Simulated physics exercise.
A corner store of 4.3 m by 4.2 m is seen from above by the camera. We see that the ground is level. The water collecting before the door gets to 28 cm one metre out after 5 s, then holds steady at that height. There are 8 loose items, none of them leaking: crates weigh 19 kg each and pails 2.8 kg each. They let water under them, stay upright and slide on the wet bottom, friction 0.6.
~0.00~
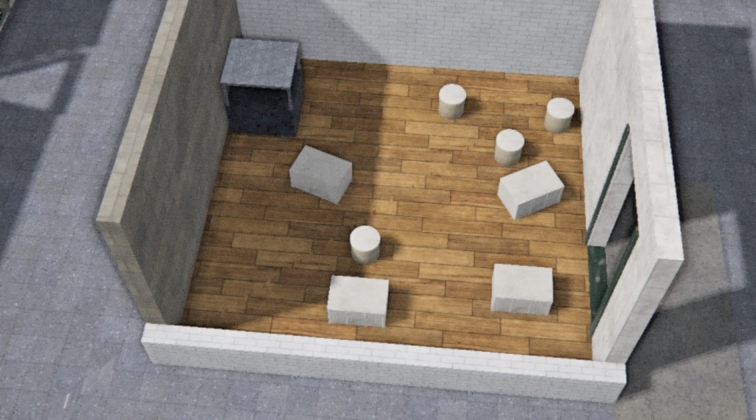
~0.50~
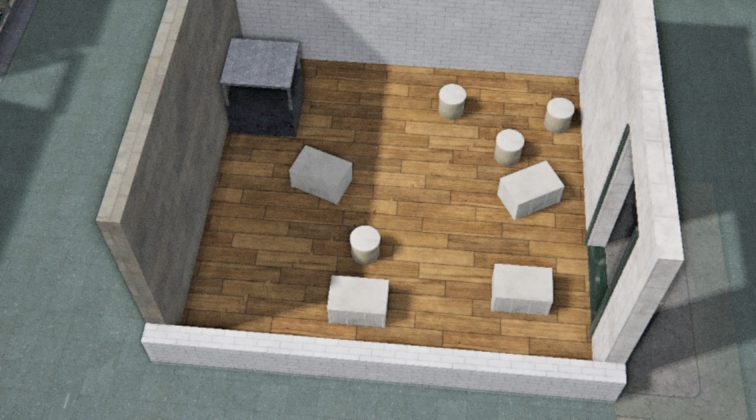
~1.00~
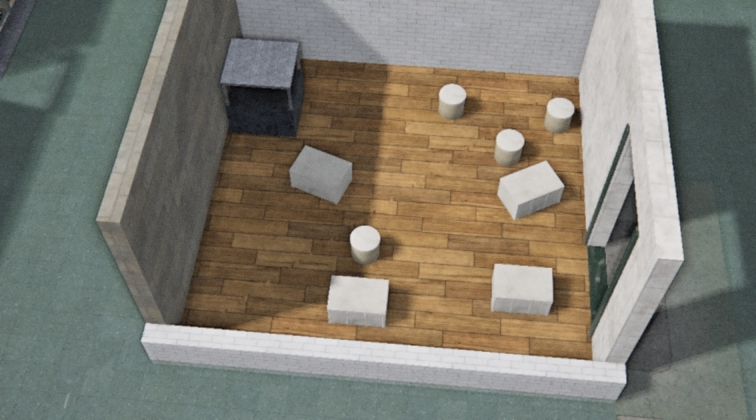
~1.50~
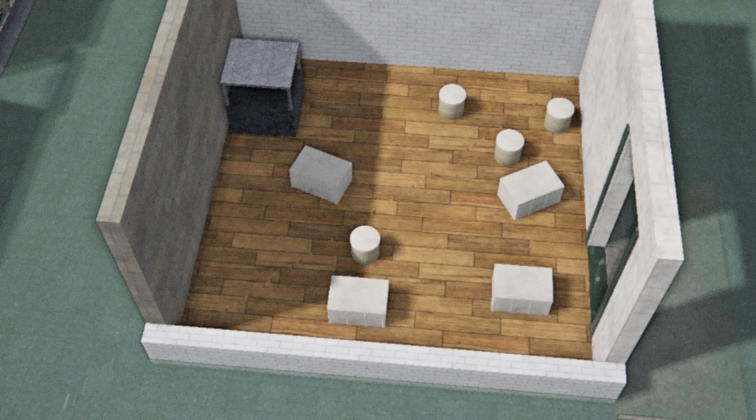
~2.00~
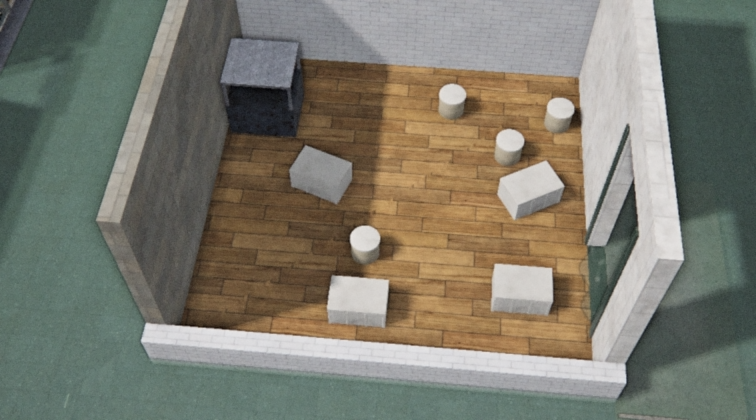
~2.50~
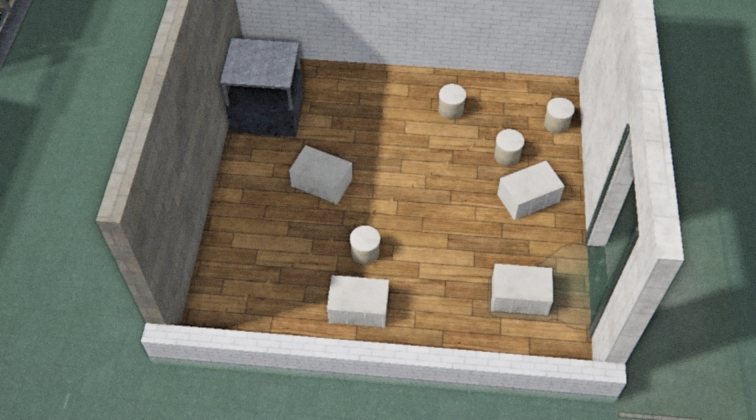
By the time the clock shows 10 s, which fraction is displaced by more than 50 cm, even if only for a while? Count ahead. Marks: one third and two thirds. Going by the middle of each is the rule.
Between one and two thirds.
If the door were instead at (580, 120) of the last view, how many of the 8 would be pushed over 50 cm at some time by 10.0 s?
The count would be 4.
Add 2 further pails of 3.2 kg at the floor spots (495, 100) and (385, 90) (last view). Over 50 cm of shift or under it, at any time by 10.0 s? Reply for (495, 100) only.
Here it's not far enough.
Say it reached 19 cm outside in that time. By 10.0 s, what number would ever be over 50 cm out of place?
The answer would then be 2.
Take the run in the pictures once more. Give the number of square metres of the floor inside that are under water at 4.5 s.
About 6.0 m2 is covered.
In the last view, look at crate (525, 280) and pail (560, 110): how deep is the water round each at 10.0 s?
12 and 2 cm.
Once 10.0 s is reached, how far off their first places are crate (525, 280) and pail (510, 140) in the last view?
Respectively 250 and 0 centimetres.
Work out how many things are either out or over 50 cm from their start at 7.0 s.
2 in all.
After 3.5 s 0 of 8 are over 50 cm from their spots; 0 afloat.
After 4.5 s 0 of 8 are over 50 cm from their spots; 0 afloat.
After 7.0 s 2 of 8 are over 50 cm from their spots; 0 afloat.
After 10.0 s 4 of 8 are over 50 cm from their spots, and 4 have been at some point; 4 afloat.
